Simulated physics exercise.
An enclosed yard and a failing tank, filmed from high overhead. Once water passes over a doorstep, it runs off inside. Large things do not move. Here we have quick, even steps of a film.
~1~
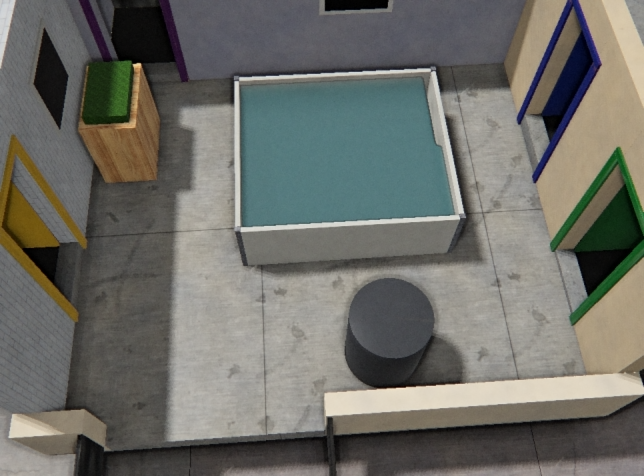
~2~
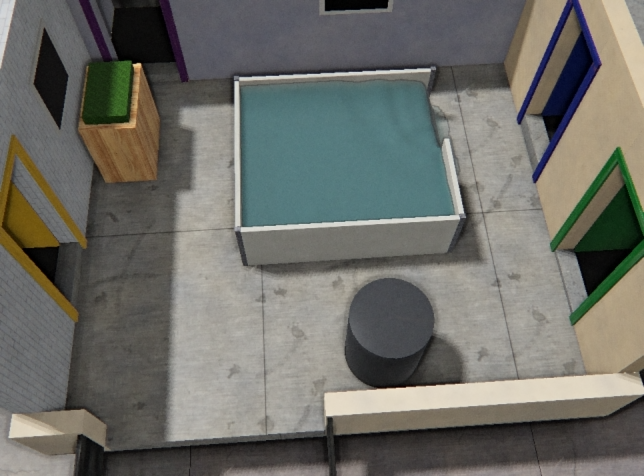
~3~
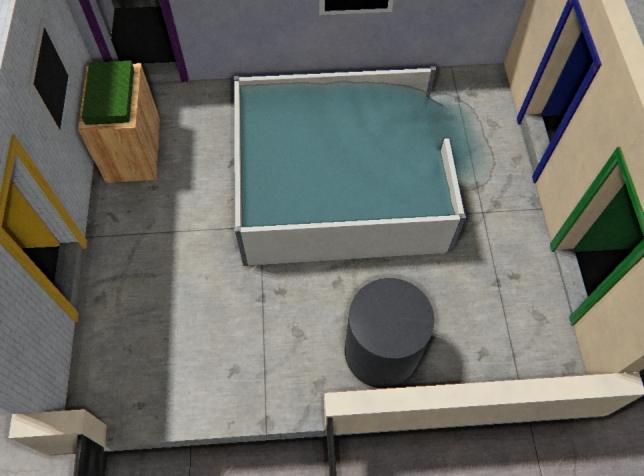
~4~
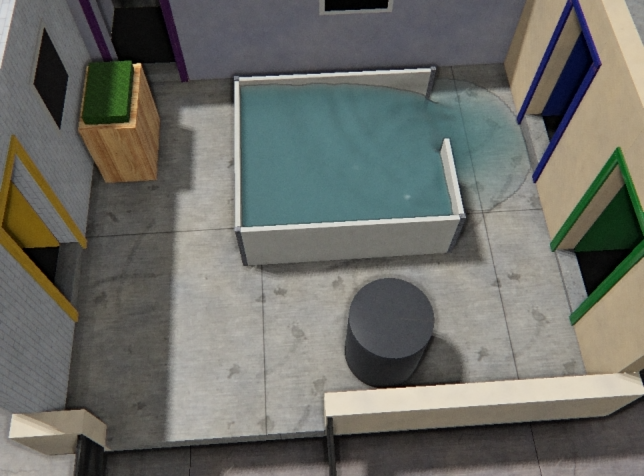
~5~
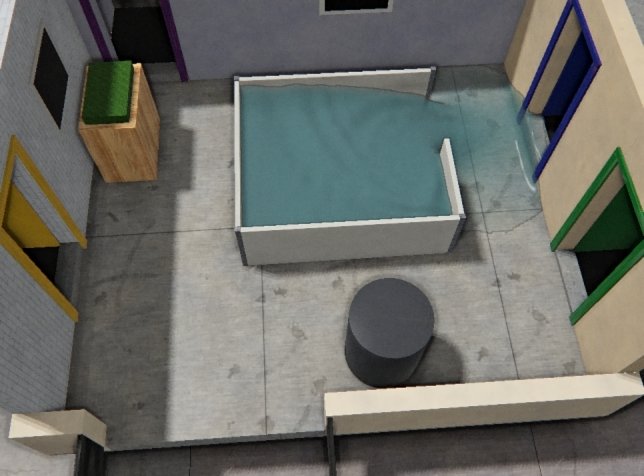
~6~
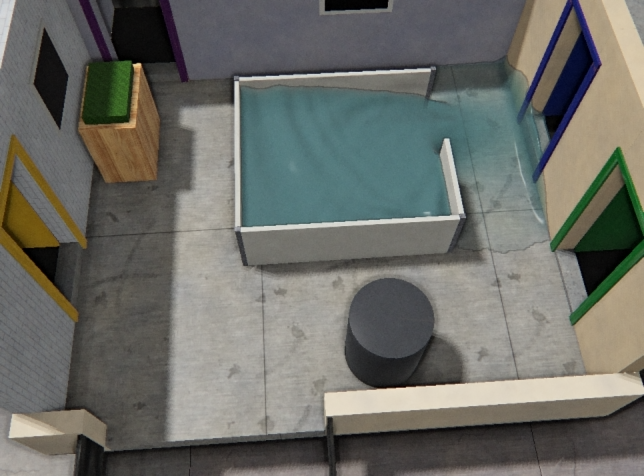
In a walled yard, water pours from a gap in the tank's right side and spreads to the blue doorway.
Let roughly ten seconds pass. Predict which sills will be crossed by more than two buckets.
The blue door will be; the green door will be; the yellow door will not be; the purple door will be.
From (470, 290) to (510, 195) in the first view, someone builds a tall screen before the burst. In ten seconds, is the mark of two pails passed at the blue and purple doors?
Blue door: Beyond the limit; purple door: Beyond the limit.
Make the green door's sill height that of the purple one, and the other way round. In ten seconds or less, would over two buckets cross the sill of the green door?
Note: Green door remains short of it.
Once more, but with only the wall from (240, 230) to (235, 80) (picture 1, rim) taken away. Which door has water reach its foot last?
The door marked green comes last.
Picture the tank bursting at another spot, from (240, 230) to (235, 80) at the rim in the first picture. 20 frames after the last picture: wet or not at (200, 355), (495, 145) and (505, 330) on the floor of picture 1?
Point by point: Swamped, untouched and untouched.
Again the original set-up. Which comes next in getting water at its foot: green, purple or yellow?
My pick for first is the door marked green.
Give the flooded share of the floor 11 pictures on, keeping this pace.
About 40 per cent.
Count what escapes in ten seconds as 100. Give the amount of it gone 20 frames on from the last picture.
My reading is about 35 per cent.
A moment on, water covers 20 % of the floor; the blue door far over two buckets in, the green door wet at the sill, nothing in, the yellow door not reached, the purple door not reached.
Next, water covers 40 % of the floor; the blue door far over two buckets in, the green door wet at the sill, nothing in, the yellow door not reached, the purple door not reached.
Then, water covers 60 % of the floor; the blue door far over two buckets in, the green door under two buckets in, the yellow door not reached, the purple door wet at the sill, nothing in.
Later, water covers 95 % of the floor; the blue door far over two buckets in, the green door under two buckets in, the yellow door wet at the sill, nothing in, the purple door over two buckets in.
In the end, water covers 100 % of the floor; the blue door far over two buckets in, the green door far over two buckets in, the yellow door wet at the sill, nothing in, the purple door far over two buckets in.
